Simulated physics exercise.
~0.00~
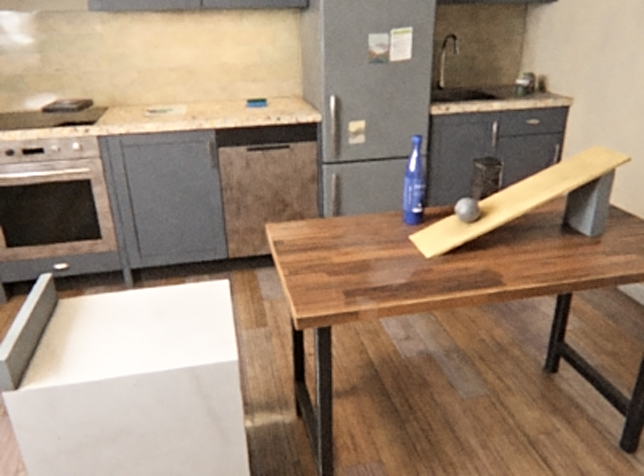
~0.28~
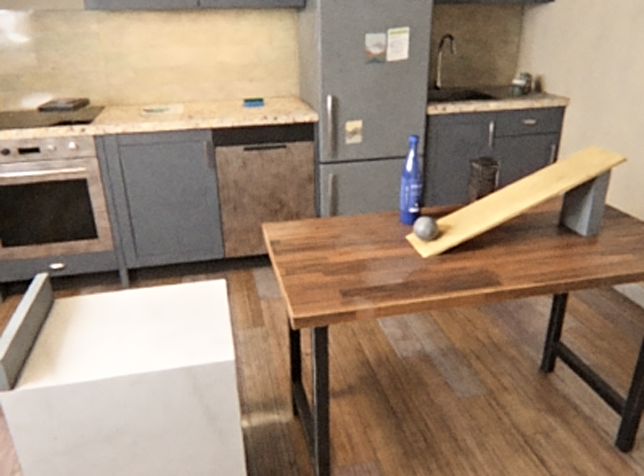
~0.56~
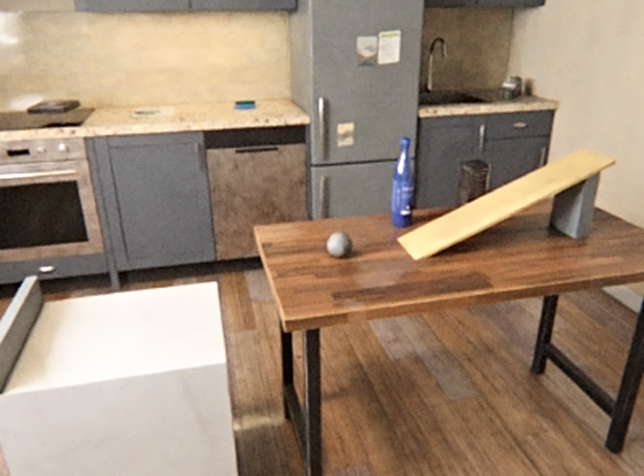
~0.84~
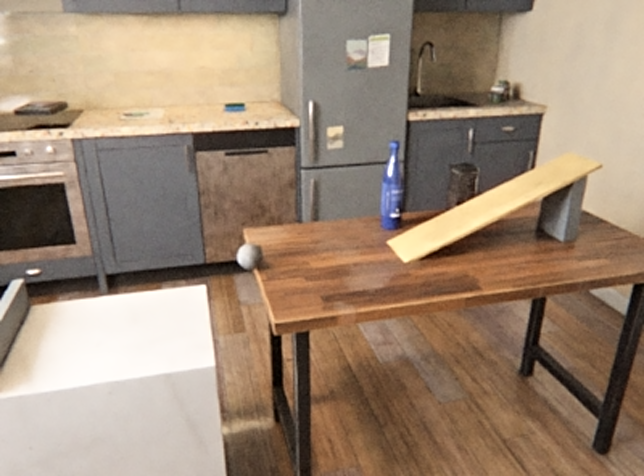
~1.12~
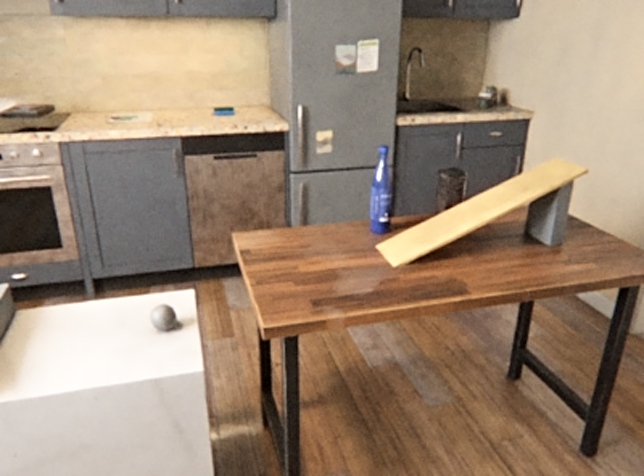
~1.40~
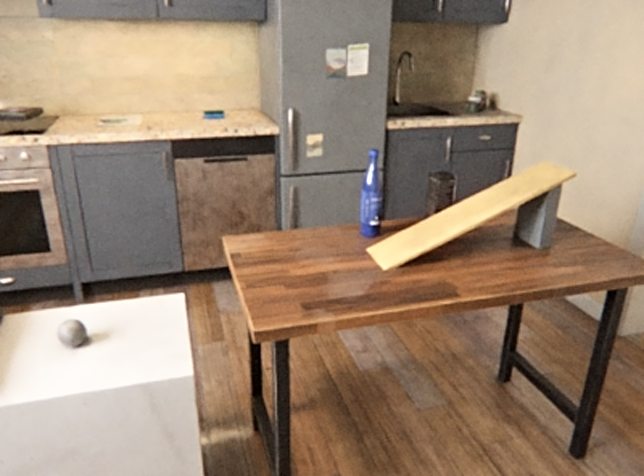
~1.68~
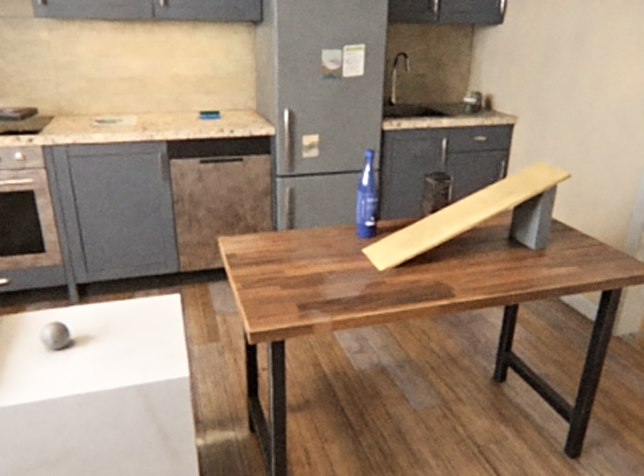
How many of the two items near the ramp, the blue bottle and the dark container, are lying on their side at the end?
None of them are, as both the blue bottle and the dark container are still standing upright.
